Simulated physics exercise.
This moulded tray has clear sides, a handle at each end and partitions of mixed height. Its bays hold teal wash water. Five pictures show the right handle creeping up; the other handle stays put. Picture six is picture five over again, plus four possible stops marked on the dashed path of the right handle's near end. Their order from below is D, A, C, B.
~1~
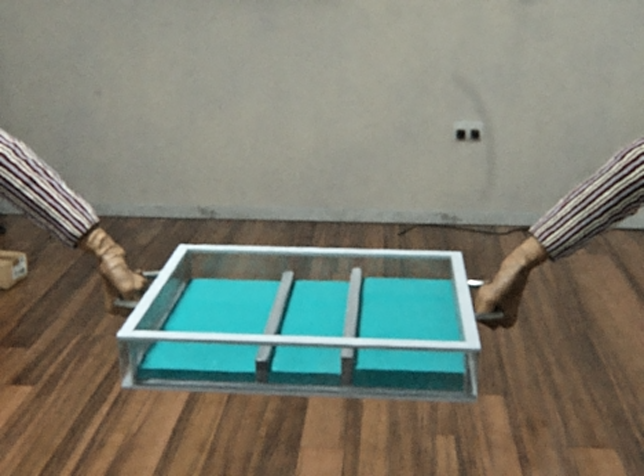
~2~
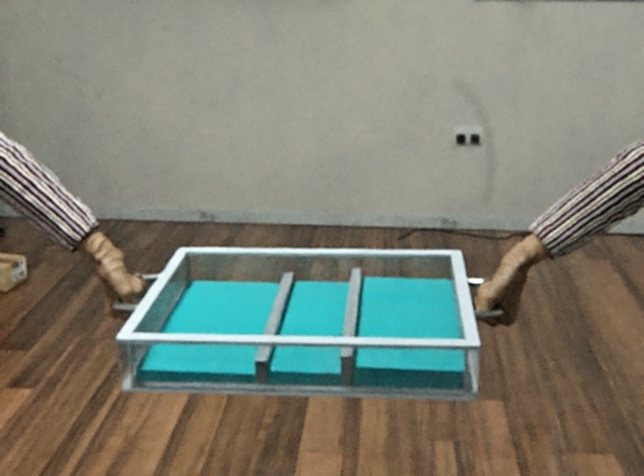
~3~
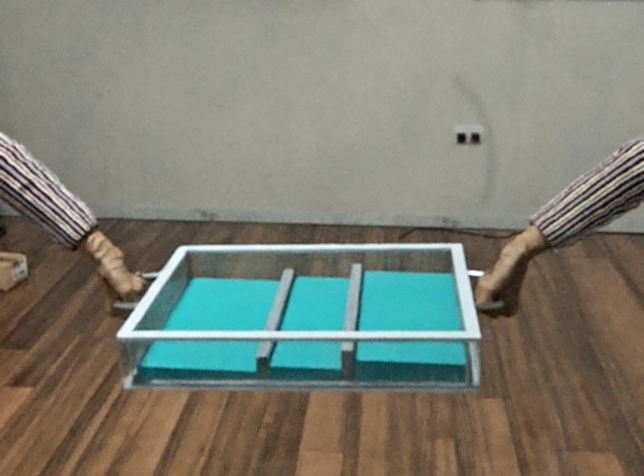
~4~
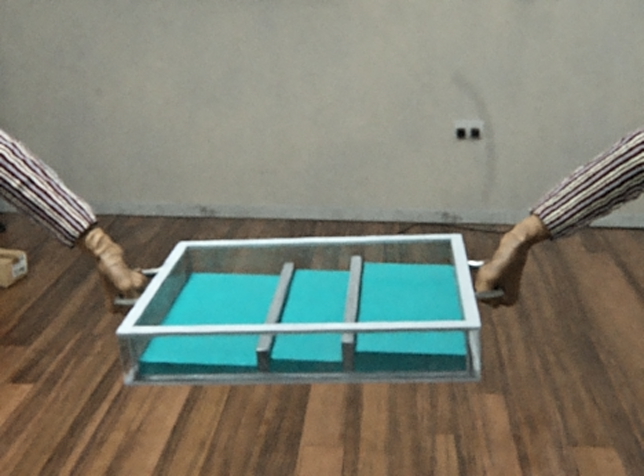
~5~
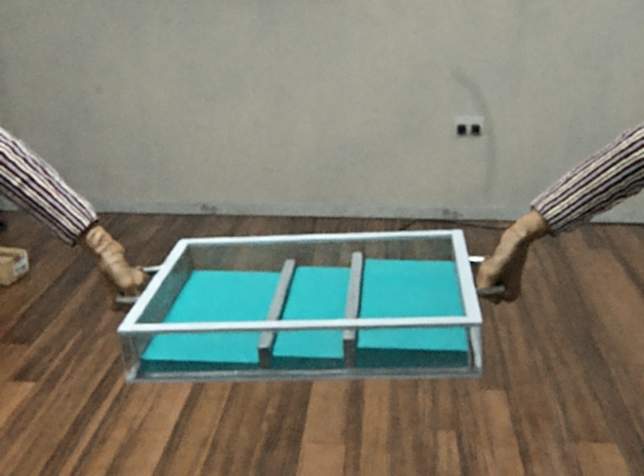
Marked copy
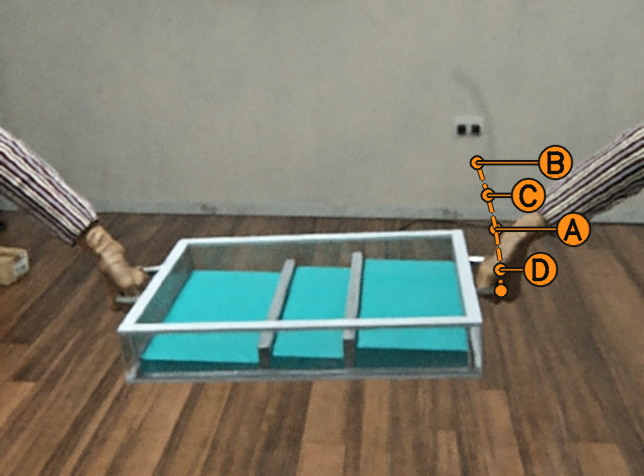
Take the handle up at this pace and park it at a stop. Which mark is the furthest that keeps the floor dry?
The answer is mark B.
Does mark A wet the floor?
No.
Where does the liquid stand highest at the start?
That is the right bay.
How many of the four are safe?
All of them.
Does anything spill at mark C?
No.
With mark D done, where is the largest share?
The right bay.
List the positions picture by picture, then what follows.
The tray is level; deepest in the right bay, at (404, 319), shallowest in the left; right handle at (494, 301), in the first picture.
Tipped about 1° down to the left; no wall is crossed; right handle at (494, 298), in the second picture.
Tipped about 2° down to the left; no wall is crossed; right handle at (495, 290), in the third picture.
Tipped about 3° down to the left; no wall is crossed; right handle at (495, 280), in the fourth picture.
Tipped about 3° down to the left; deepest in the right bay, at (407, 299), shallowest in the left; right handle at (496, 275), in the fifth picture.
In orange, A at (495, 229); B at (477, 162); C at (488, 195); D at (500, 269).
With A, nothing spills; the right bay holds the most.
With B, nothing spills; the left bay holds the most.
With C, nothing spills; the left bay holds the most.
With D, nothing spills; the right bay holds the most.
